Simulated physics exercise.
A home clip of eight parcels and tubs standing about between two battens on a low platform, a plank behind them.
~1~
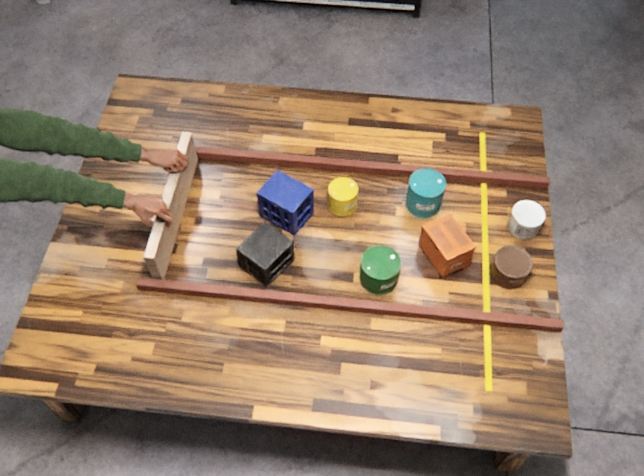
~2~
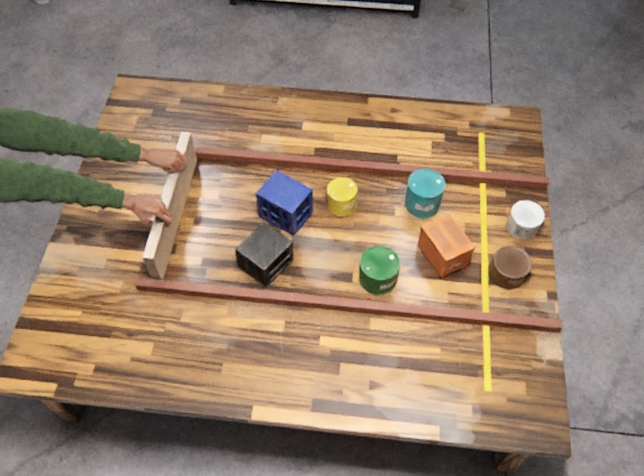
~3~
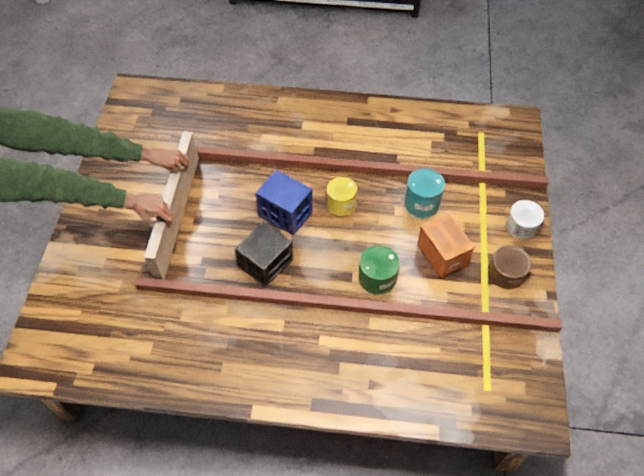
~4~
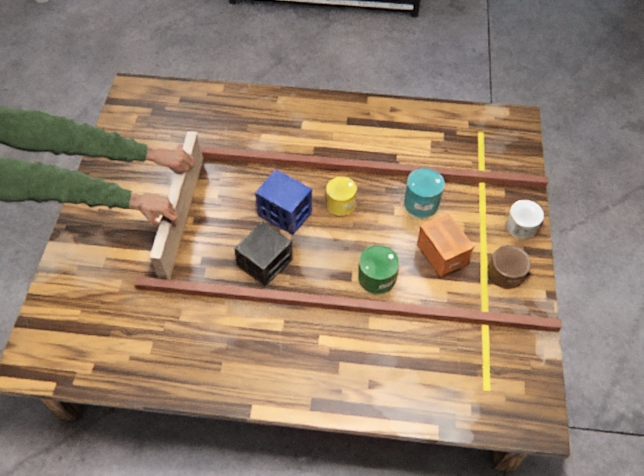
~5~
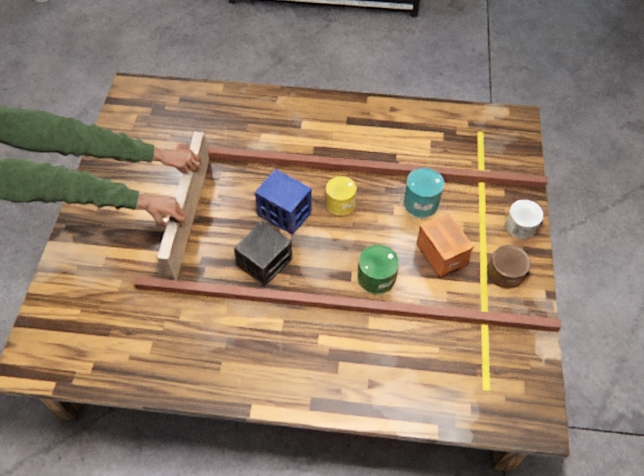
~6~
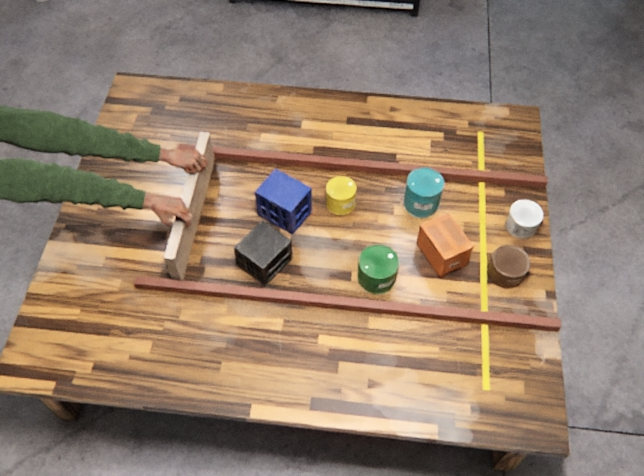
Two hands slide a plank slightly right between two battens, toward still crates and tubs.
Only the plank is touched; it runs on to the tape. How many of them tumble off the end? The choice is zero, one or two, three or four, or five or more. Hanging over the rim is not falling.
In the end the number that fall off is one or two.
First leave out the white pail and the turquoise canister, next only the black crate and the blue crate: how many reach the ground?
The counts: 1 and 0.
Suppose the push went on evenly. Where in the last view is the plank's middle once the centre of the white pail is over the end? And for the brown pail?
About (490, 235), and (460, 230) for the other.
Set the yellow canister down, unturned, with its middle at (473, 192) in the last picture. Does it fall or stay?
From there it drops off.
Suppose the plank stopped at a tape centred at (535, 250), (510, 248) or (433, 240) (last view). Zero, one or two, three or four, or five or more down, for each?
For each place: At least five; five or more; no fall at all.
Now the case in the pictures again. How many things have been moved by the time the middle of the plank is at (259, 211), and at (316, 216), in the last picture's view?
The counts are 2 and 3.
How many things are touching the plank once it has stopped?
3 of them.
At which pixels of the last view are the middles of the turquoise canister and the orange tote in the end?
First (533, 190), then (550, 251).
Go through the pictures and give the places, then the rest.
White pail (526, 221); brown pail (511, 268); orange tote (446, 246); plank (173, 204); tape (485, 246), in the first frame.
Brown pail (510, 268); black crate (265, 254), in the second frame.
Orange tote (445, 246); blue crate (285, 203), in the third frame.
White pail (524, 220); yellow canister (341, 196), in the fourth frame.
Brown pail (508, 267); turquoise canister (423, 193), in the fifth frame.
White pail (524, 220); brown pail (508, 267); orange tote (444, 245); plank (192, 205); tape (483, 245), in the sixth frame.
A little later, none off yet; white pail at rest near (524, 220); brown pail at rest near (508, 267); orange tote at rest near (444, 245).
Next, none off yet; white pail at rest near (524, 220); brown pail at rest near (508, 267); orange tote shifted a little near (452, 244).
When it is over, the number that fall off is one or two; down, brown pail.
